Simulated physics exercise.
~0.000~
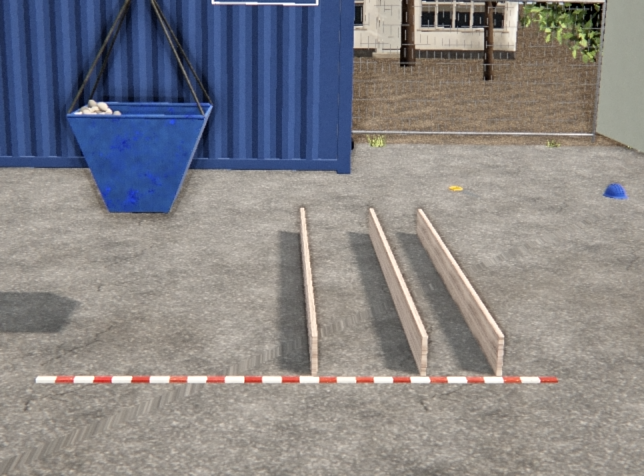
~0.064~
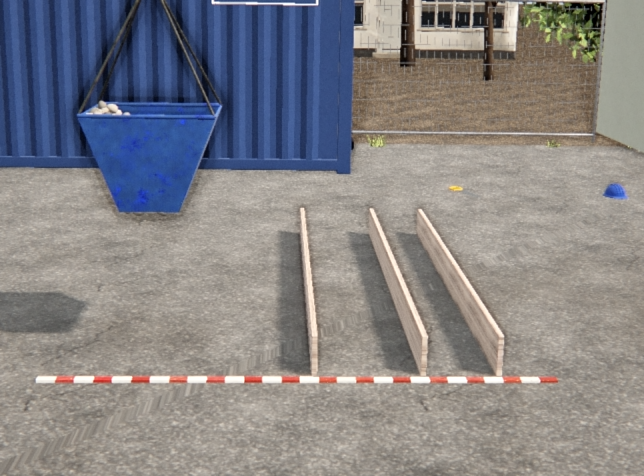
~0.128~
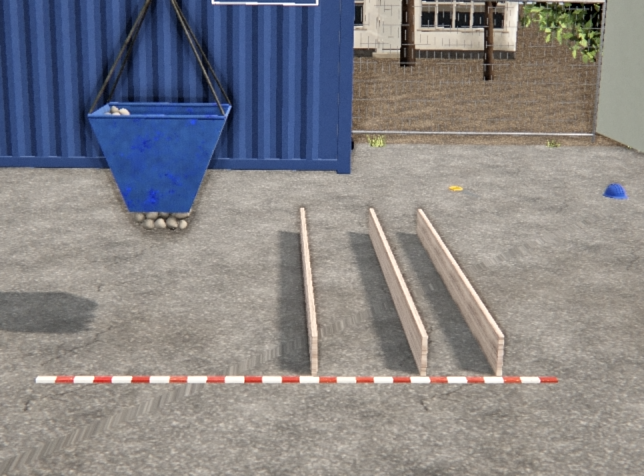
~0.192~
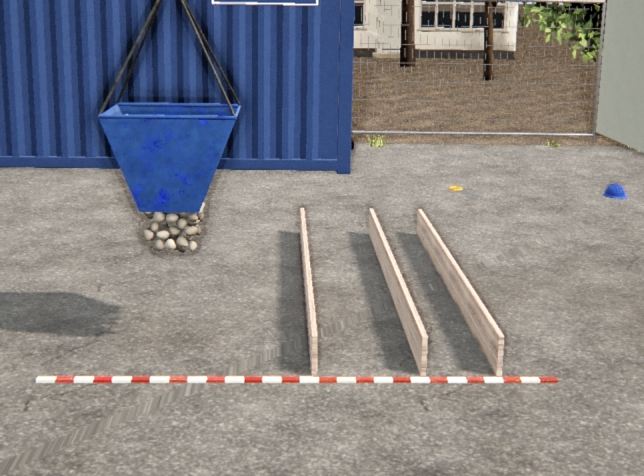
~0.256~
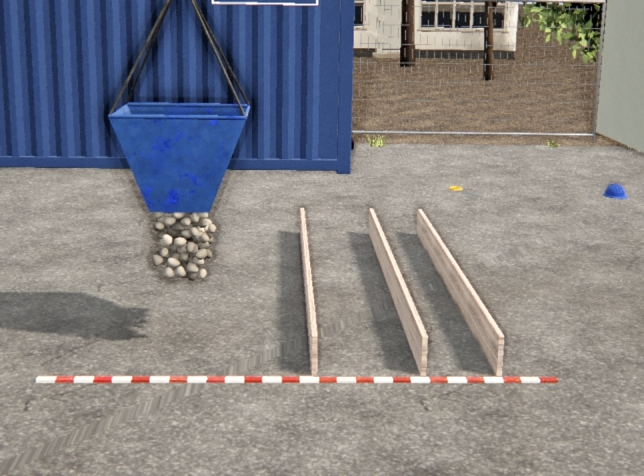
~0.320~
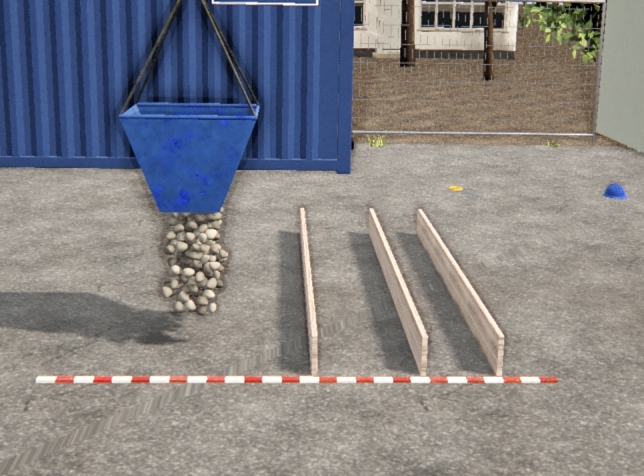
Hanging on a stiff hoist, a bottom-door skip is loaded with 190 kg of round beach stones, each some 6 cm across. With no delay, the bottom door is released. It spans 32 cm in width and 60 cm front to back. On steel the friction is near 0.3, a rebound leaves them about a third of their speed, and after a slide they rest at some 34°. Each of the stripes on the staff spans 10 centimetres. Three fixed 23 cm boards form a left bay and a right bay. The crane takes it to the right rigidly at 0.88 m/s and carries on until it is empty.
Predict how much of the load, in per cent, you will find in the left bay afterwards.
About 0 per cent of the load.
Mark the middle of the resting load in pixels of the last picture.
I'd point to somewhere near (252, 330).
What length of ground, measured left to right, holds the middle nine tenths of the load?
Some 80 cm left to right.
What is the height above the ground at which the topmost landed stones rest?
Height at rest: Around 26 cm.
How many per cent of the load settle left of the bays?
I'd say close to 100 per cent of the load ends there.
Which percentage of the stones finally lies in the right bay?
It works out to some 0 percent.
After 0.7 s, 0 % in the bottom-door skip, 100 % falling or lying left of the bays; the stones farthest right are at (303, 320).
After 1.1 s, 0 % in the bottom-door skip, 100 % falling or lying left of the bays; the stones farthest right are at (312, 314).
After 1.7 s, 0 % in the bottom-door skip, 100 % falling or lying left of the bays; the stones farthest right are at (317, 319).
After 2.6 s, 0 % in the bottom-door skip, 100 % falling or lying left of the bays; the stones farthest right are at (317, 319).
After 4.5 s, 0 % in the bottom-door skip, 100 % left of the bays; the stones farthest right are at (317, 319).
